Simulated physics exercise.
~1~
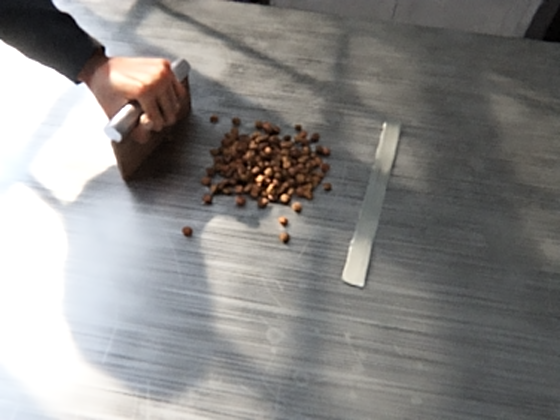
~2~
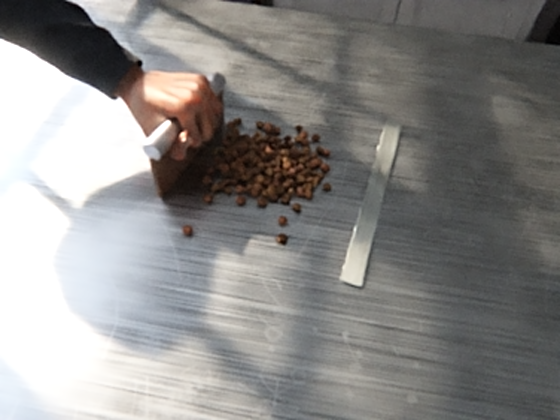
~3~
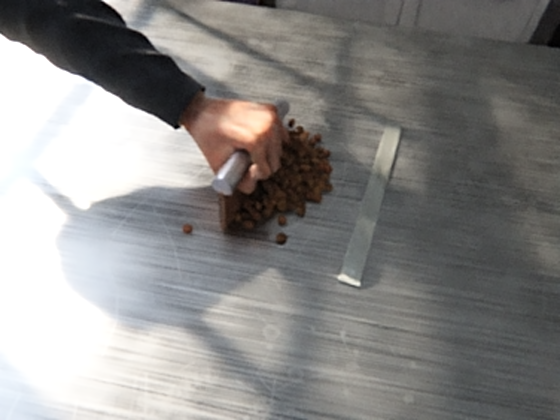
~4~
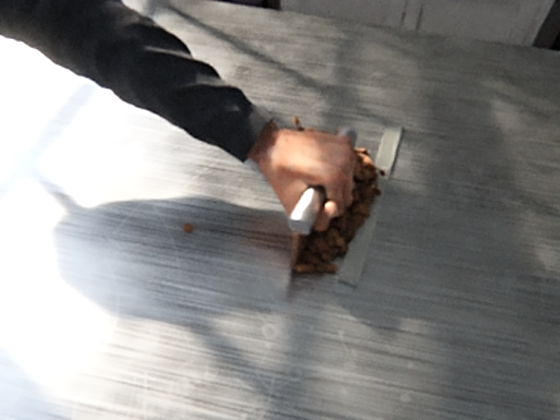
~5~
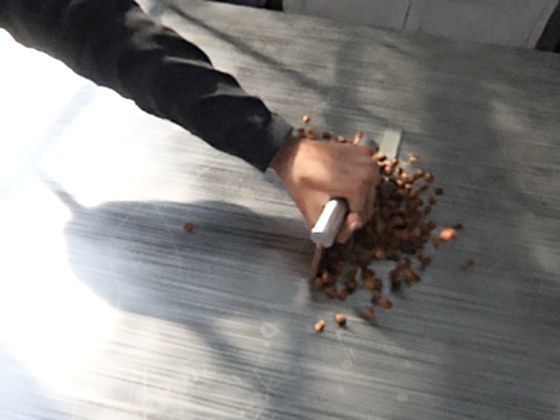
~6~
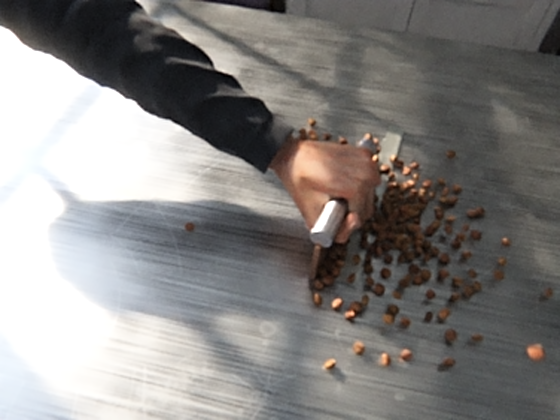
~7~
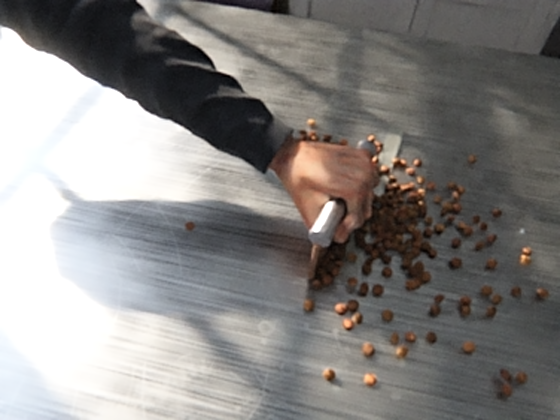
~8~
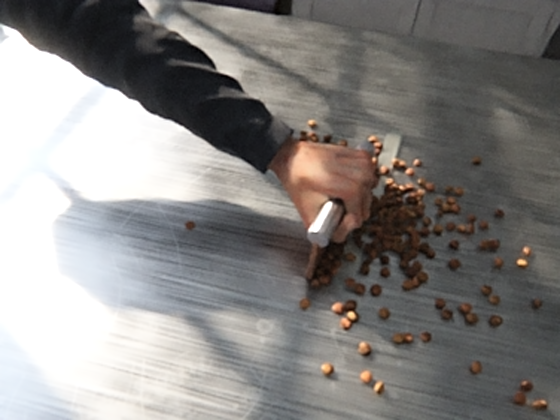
On a brushed grey metal surface streaked with sunlight and shadow, seen from above at an angle, a brown heap of kibble lies between a hand and a pale flat strip. The hand, in a dark sleeve, grips a scraper by its light grey handle and pushes it rightward and slightly down. The blade gathers the heap and drives it against the strip, leaving one piece behind on the left. The scraper stops there as pieces spill over and scatter to the right and below. At the end, the hand stays still, with a dense pile covering much of the strip and loose bits spread beyond.
